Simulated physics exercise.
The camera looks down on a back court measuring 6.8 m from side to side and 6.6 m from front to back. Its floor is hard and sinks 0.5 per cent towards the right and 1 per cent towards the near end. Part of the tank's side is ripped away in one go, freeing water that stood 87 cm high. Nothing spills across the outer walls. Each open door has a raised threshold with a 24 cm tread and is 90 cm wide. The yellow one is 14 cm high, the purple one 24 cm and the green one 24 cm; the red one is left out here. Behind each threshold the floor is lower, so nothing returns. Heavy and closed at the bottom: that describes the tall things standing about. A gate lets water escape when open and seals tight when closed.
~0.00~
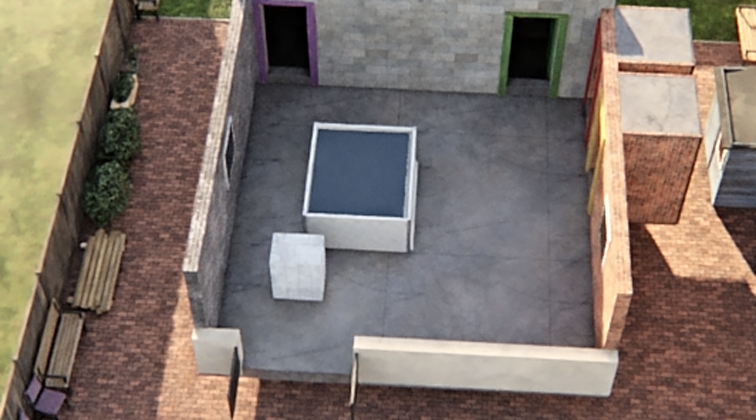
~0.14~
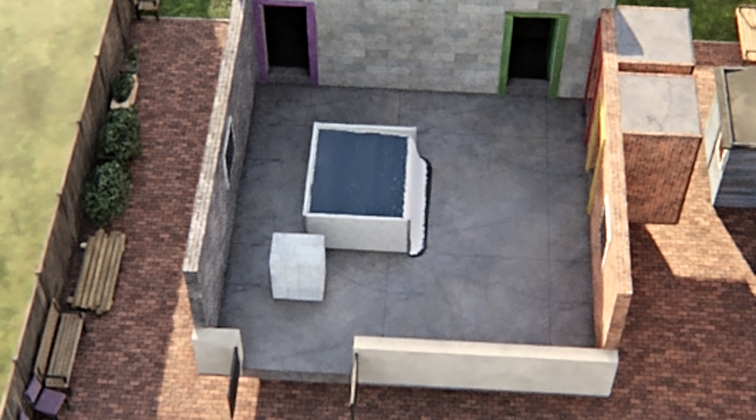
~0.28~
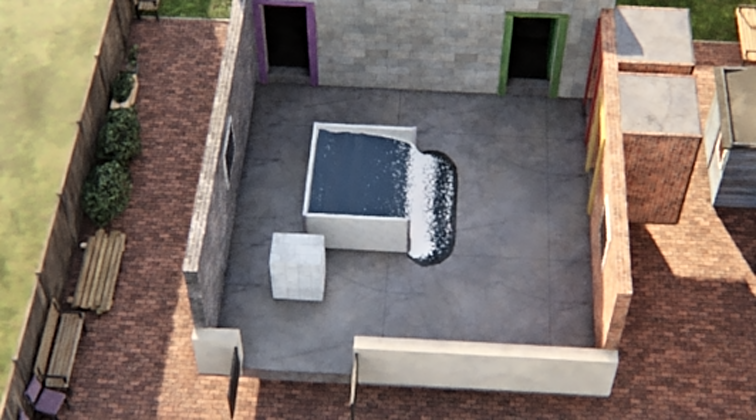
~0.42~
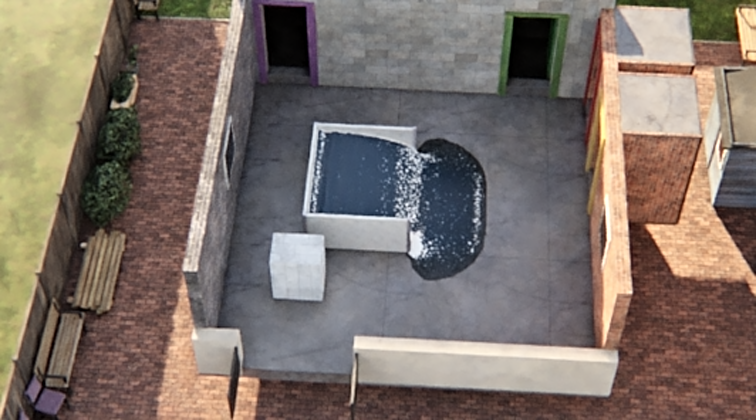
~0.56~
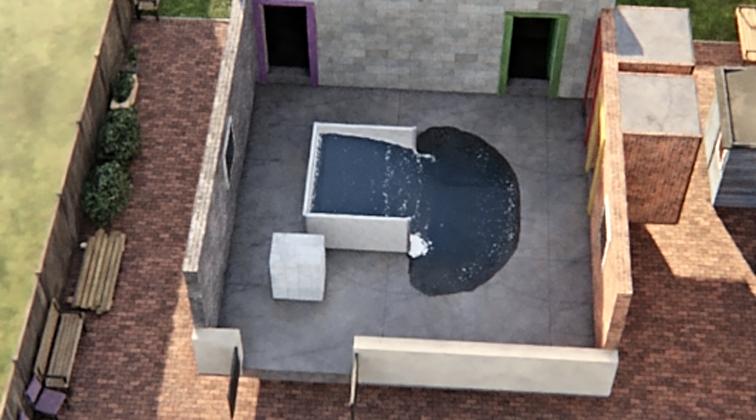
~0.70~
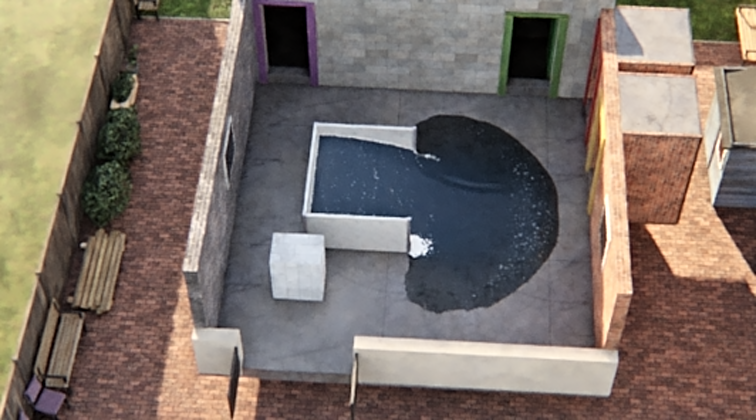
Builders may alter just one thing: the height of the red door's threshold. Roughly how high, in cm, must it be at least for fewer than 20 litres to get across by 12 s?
Roughly 24.5 cm is just enough.
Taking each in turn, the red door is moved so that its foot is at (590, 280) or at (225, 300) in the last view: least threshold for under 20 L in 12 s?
In turn: Roughly 28 cm, roughly 12.0 cm.
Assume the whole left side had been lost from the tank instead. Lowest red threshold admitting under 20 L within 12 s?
Some 11.5 cm.
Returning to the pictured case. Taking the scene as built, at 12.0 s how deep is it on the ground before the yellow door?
The depth there is around 5.5 cm.
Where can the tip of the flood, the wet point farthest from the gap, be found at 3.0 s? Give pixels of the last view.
Around (590, 375).
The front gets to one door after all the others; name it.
Coming last is the purple one.
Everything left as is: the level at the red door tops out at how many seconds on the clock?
At roughly 2.8 s.
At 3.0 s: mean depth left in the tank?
I'd put it at some 14 centimetres on average.
After 1.4 s water covers 45 % of the floor, deepest (46 cm) near (584, 221); 10 cm at the red door, 0 litres in over its 24 cm threshold.
After 3.0 s water covers 50 % of the floor, deepest (42 cm) near (590, 375); 29 cm at the red door, 14 litres in over its 24 cm threshold.
After 12.0 s water covers 100 % of the floor, deepest (12 cm) near (295, 267); 3 cm at the red door, 20 litres in over its 24 cm threshold.
At the red door as built, the water arrived by 1.3 s and peaked near 30 cm at 2.8 s.
With a threshold of 20 cm, 41 litres would have come in within the 12 s; with 27 cm, 11 litres. So under 20 litres takes about 24.5 cm.
